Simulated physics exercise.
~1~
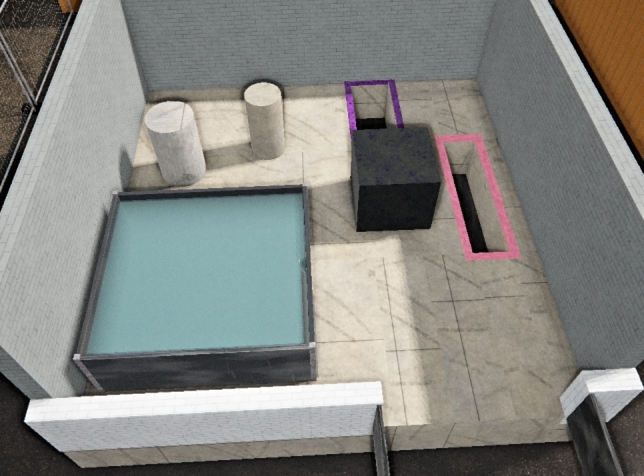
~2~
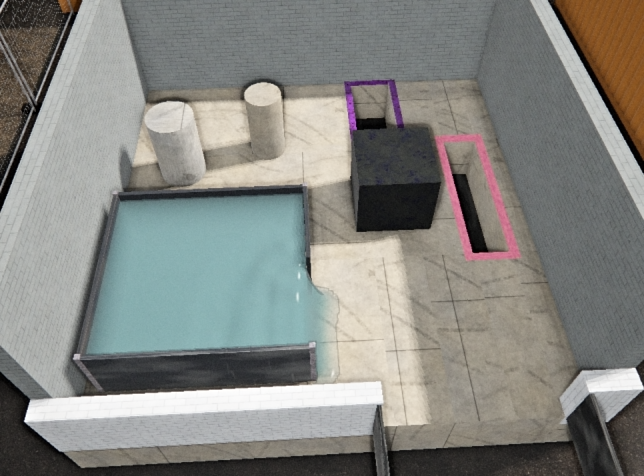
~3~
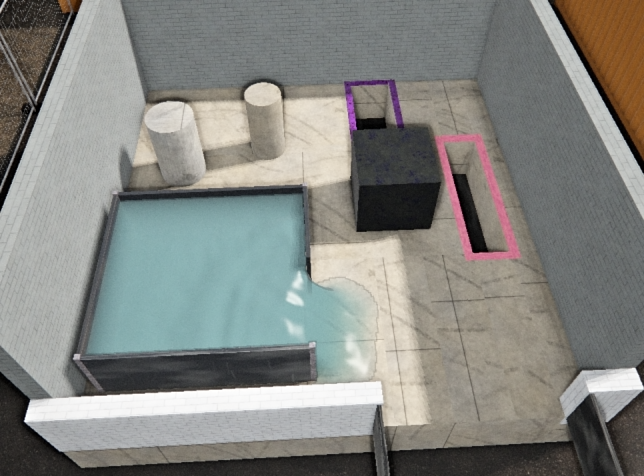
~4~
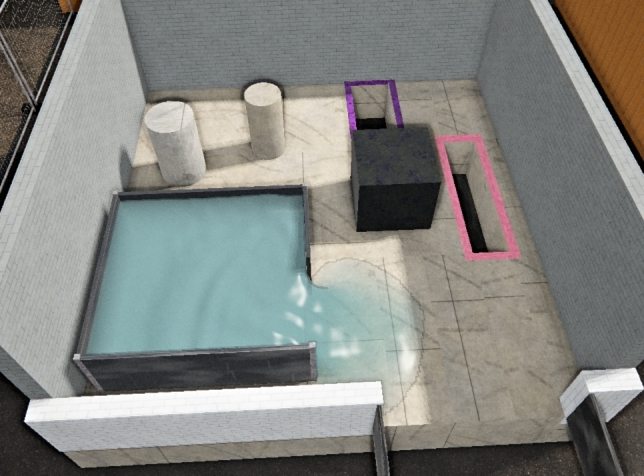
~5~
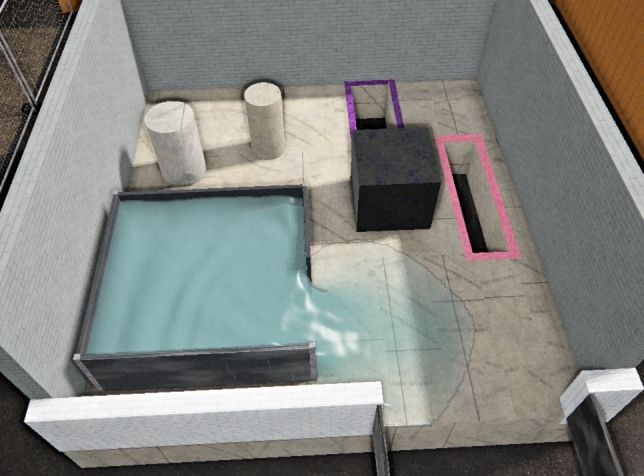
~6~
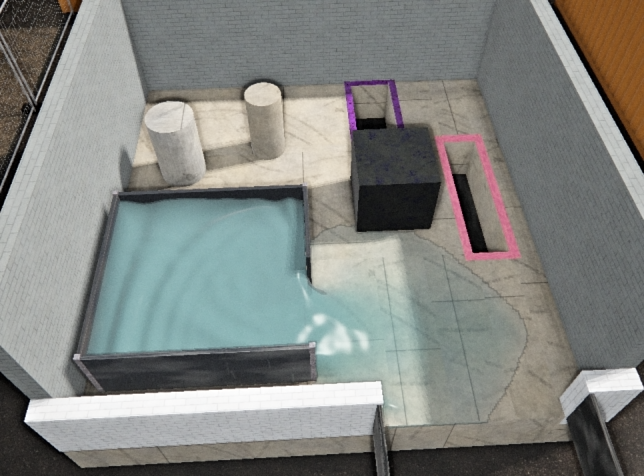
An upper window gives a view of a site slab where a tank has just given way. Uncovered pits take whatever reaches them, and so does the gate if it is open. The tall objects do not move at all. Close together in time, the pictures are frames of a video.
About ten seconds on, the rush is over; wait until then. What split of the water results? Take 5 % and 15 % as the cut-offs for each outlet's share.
In the end, the gate ends up with more than 15 %, the pink pit ends up with more than 15 %, the purple pit ends up with less than 5 %.
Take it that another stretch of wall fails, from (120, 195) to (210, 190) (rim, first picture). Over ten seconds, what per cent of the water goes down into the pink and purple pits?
Per cent: Pink 12, purple 35.
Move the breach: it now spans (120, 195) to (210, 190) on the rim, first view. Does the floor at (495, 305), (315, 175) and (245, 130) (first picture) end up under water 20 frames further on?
The first would be still unwetted, the second drenched and the third drenched.
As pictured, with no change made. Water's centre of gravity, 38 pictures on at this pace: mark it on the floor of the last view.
Near (310, 298).
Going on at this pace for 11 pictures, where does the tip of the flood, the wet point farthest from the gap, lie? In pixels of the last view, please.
Point: (494, 146) in the last picture's pixels.
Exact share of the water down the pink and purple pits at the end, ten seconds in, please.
I reckon close to 34 % and close to 0 % respectively.
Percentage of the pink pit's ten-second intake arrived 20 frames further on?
It should be near 35 percent of the ten-second total.
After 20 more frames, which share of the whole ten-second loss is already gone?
40 per cent.
A moment on, water covers 30 % of the floor; the gate 2 %, the pink pit 1 %, the purple pit 0 %.
Next, water covers 35 % of the floor; the gate 8 %, the pink pit 4 %, the purple pit 0 %.
Then, water covers 40 % of the floor; the gate 16 %, the pink pit 12 %, the purple pit 0 %.
Later, water covers 40 % of the floor; the gate 27 %, the pink pit 24 %, the purple pit 0 %.
In the end, water covers 50 % of the floor; the gate 36 %, the pink pit 34 %, the purple pit 0 %.
